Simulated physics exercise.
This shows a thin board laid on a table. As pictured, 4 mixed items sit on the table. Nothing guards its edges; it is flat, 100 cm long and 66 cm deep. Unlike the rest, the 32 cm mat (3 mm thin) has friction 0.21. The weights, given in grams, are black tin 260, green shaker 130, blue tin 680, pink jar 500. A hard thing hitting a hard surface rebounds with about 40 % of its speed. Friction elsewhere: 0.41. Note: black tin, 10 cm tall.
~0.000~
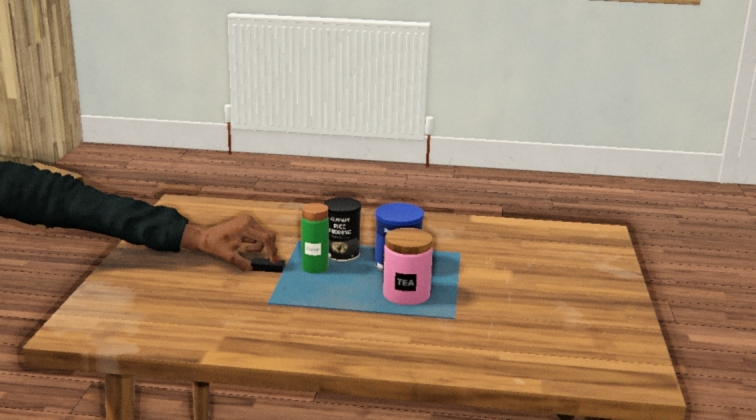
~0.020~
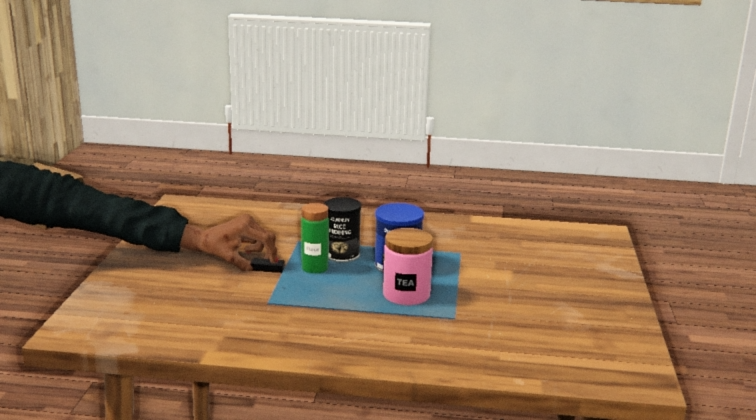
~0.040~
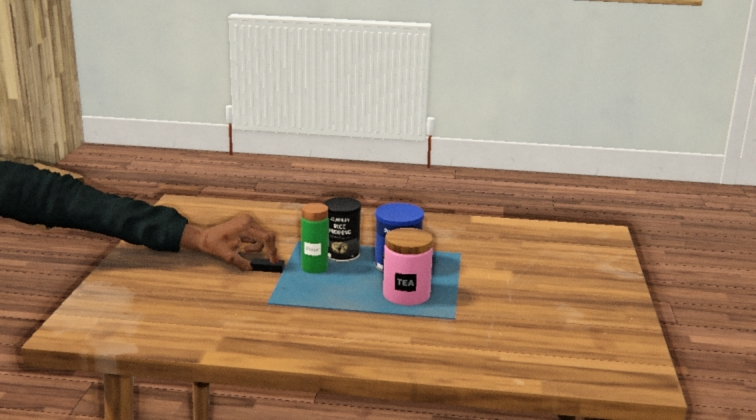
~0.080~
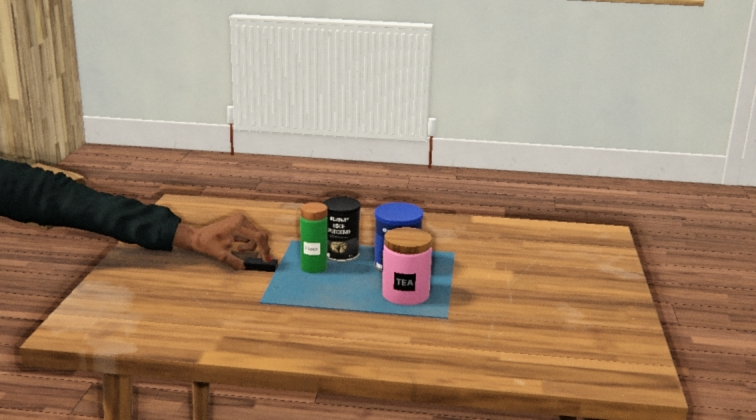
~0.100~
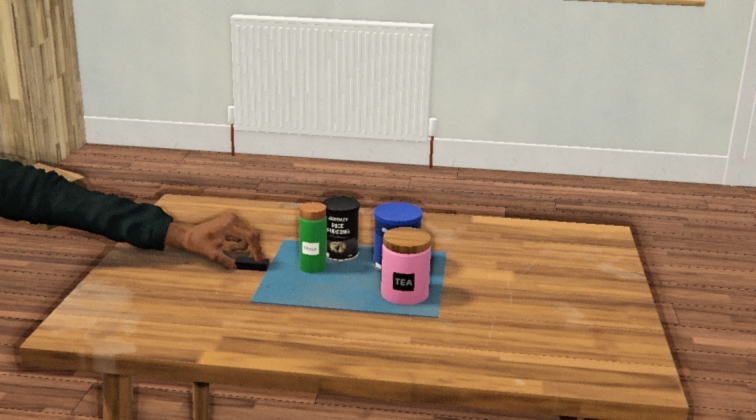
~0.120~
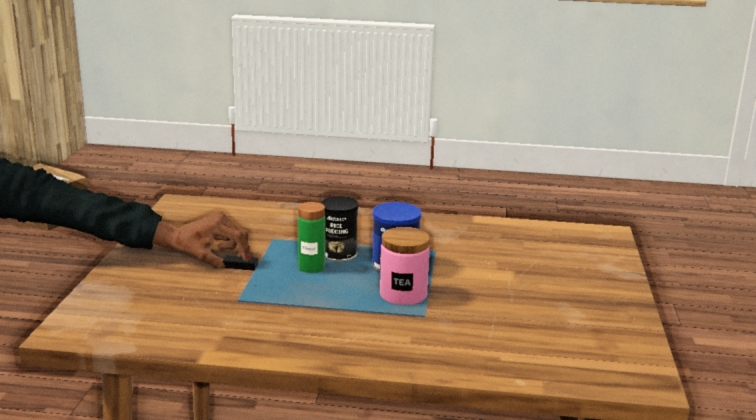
A green shaker, a black tin, a blue tin and a pink jar labelled tea stand grouped on a blue mat on a wooden table. The table is seen from slightly above in a room with wooden flooring, a pale wall and a white radiator. A dark-sleeved arm at left holds still, then its hand draws the mat slowly left beneath the containers, which barely shift.
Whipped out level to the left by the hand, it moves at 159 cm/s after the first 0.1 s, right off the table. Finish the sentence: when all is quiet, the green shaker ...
... is down.
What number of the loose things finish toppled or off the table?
I count 1.
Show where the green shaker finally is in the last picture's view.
It finishes at roughly (209, 249).
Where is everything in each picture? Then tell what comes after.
Mat pulled 0 cm; green shaker (315, 238); black tin (342, 229), in the first picture.
Mat pulled 0 cm; pink jar (408, 266); black tin (342, 230), in the second picture.
Mat pulled 0 cm; pink jar (408, 266), in the third picture.
Mat pulled 1 cm; black tin (341, 229), in the fourth picture.
Mat pulled 3 cm; pink jar (406, 266); black tin (340, 229), in the fifth picture.
Mat pulled 5 cm; green shaker (311, 237), in the sixth picture.
After 0.32 s, mat pulled 37 cm; green shaker moved 8 cm near (271, 234); black tin moved 8 cm; blue tin moved 4 cm.
After 0.52 s, mat pulled 68 cm; green shaker 49° off upright near (235, 234); black tin moved 9 cm; blue tin moved 4 cm.
In the end (1.1 s), toppled on the table, green shaker; not toppled but over 6 cm from the start, black tin; the other 2 under 6 cm from the start. At the end, from the last picture's camera, green shaker near (209, 248).
